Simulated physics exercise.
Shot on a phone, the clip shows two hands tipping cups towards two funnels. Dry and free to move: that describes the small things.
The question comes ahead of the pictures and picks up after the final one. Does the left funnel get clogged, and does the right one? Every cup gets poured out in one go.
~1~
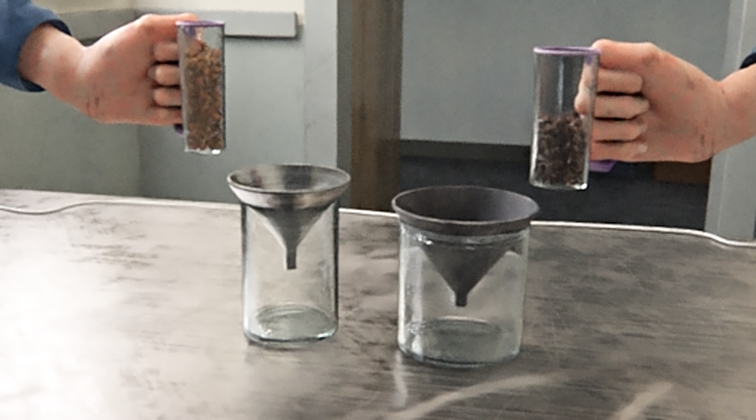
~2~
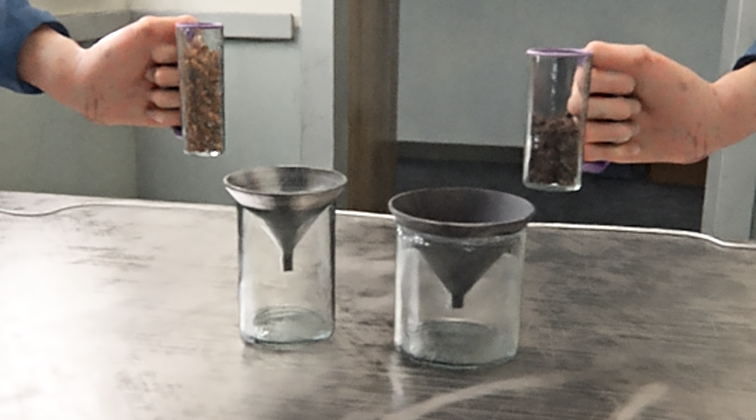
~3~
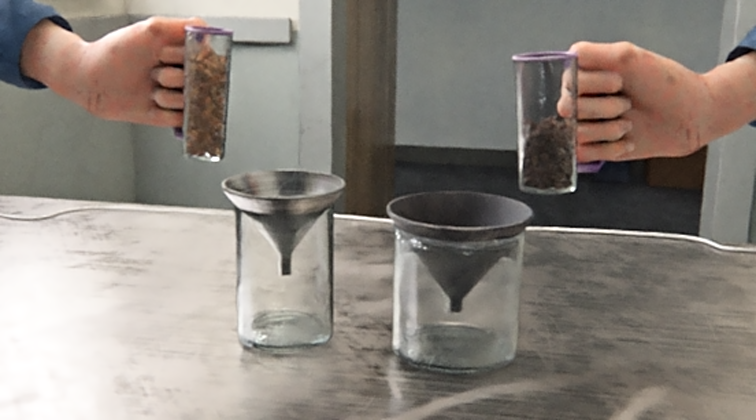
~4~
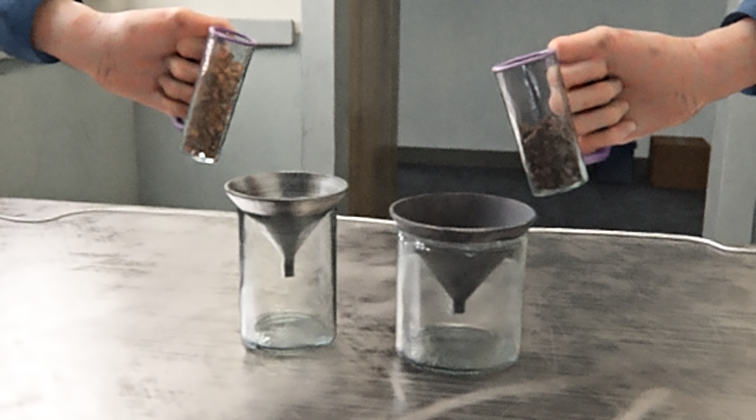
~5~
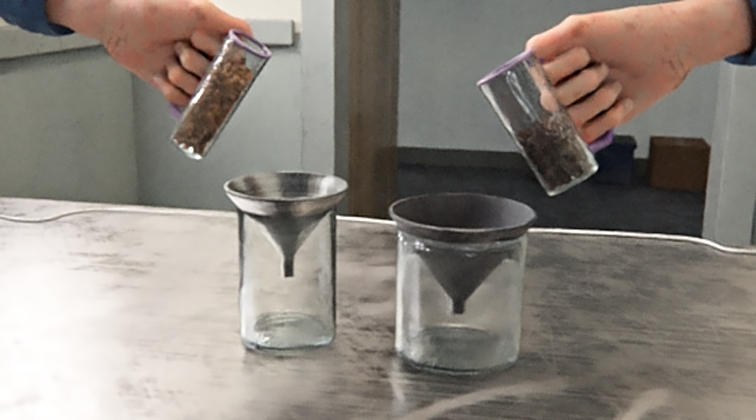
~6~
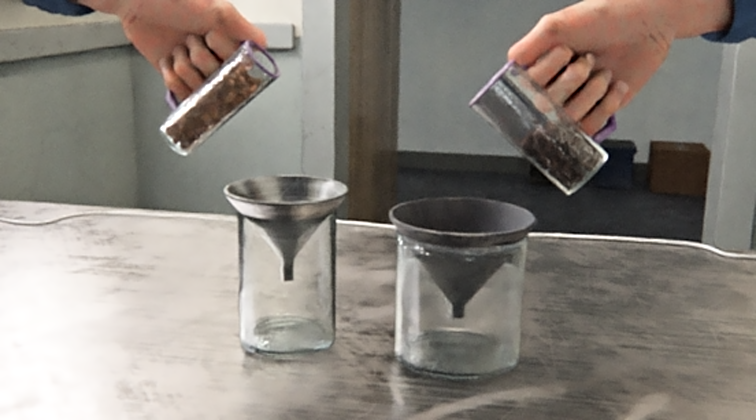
Left funnel - yes, it clogs. Right funnel - yes, it clogs.
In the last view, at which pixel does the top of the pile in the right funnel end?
(436, 247) or nearby.
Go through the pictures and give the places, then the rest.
In the first picture, left funnel near (290, 188), outlet at (290, 271), about one piece wide; left cup near (203, 88), holding cereal balls; right funnel near (465, 215), outlet at (461, 303), narrower than one piece; right cup near (563, 118), holding allspice berries.
In the second picture, left cup near (202, 90), upright; right cup near (556, 119), upright.
In the third picture, left cup near (207, 94), tipped 5°; right cup near (547, 123), tipped 5°.
In the fourth picture, left cup near (216, 96), tipped 19°; right cup near (542, 124), tipped 19°.
In the fifth picture, left cup near (218, 96), tipped 34°; right cup near (539, 124), tipped 34°.
In the sixth picture, left funnel near (287, 200), outlet at (287, 282); left cup near (219, 100), tipped 48°; right funnel near (462, 226), outlet at (458, 315); right cup near (539, 129), tipped 48°.
Then, 0.37 s on from there, left, the whole lot still in the cup; right, the whole lot still in the cup.
Then, 0.70 s on from there, left, all but a few still in the cup, only a few in or over the funnel; right, all but a few still in the cup, only a few in or over the funnel.
Then, 0.98 s on from there, left, near half still in the cup, near half in or over the funnel, only a few down in the jar; right, near a third still in the cup, near two thirds in or over the funnel.
In the end, left, all but a few stuck in the funnel, only a few down in the jar; right, the whole lot stuck in the funnel, none at all down in the jar.
